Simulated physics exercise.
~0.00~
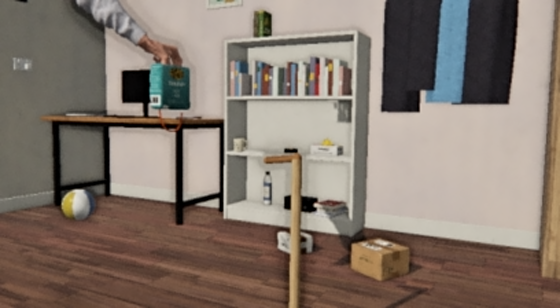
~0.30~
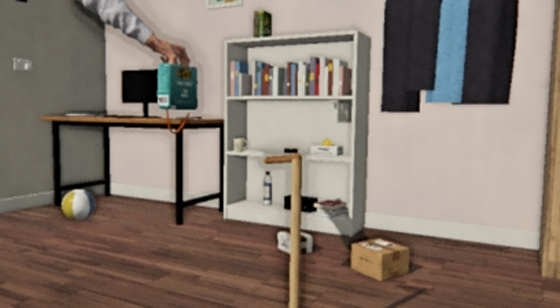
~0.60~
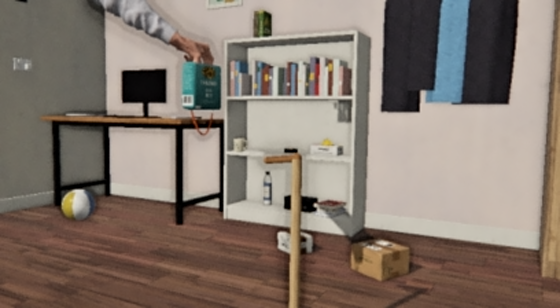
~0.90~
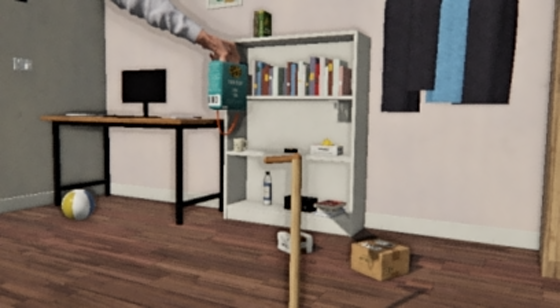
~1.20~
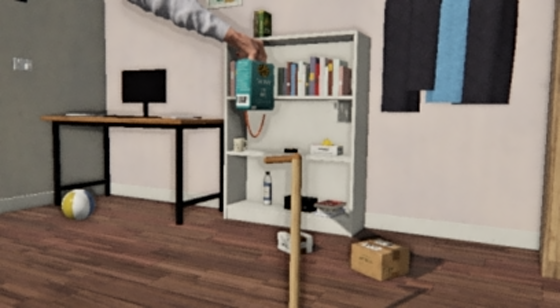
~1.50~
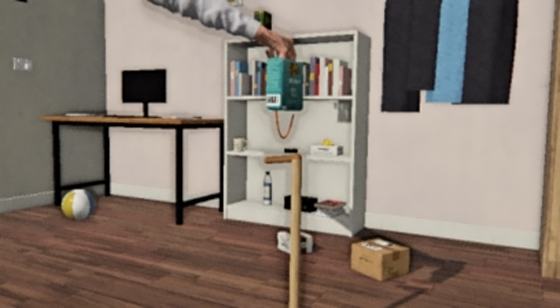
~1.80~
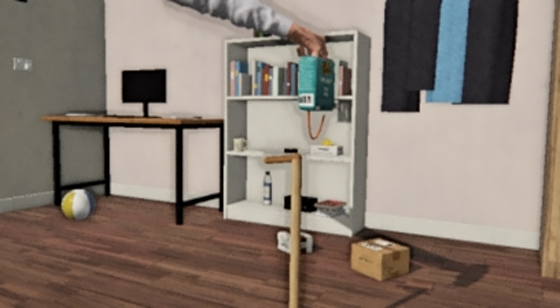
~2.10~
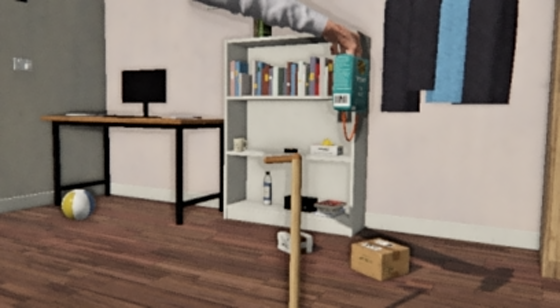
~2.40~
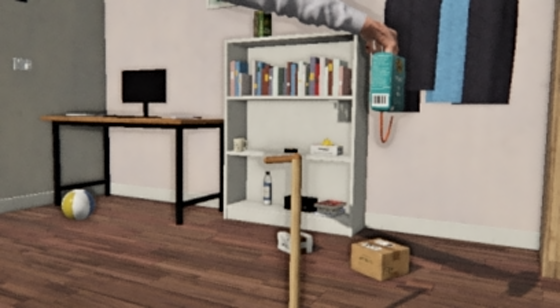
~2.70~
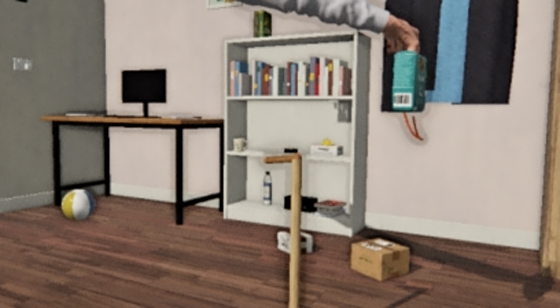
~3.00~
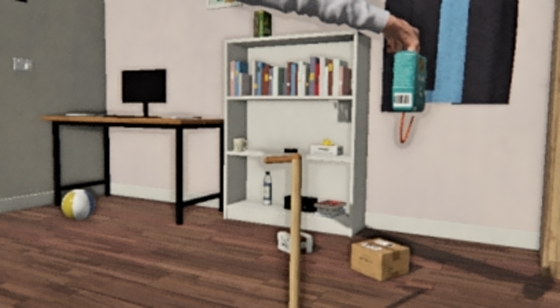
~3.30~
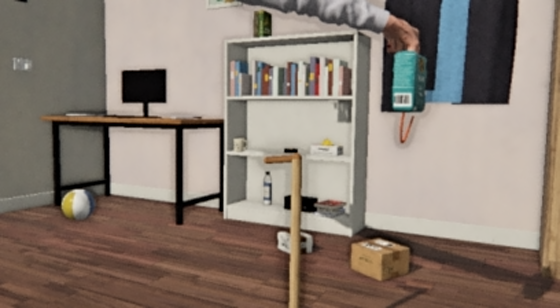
A hand carried a turquoise pouch with a thin loop dangling beneath it to the right, past a bookshelf and over a wooden post with a hook, and the loop passed without catching before the hand stopped, still holding the pouch beyond the post.
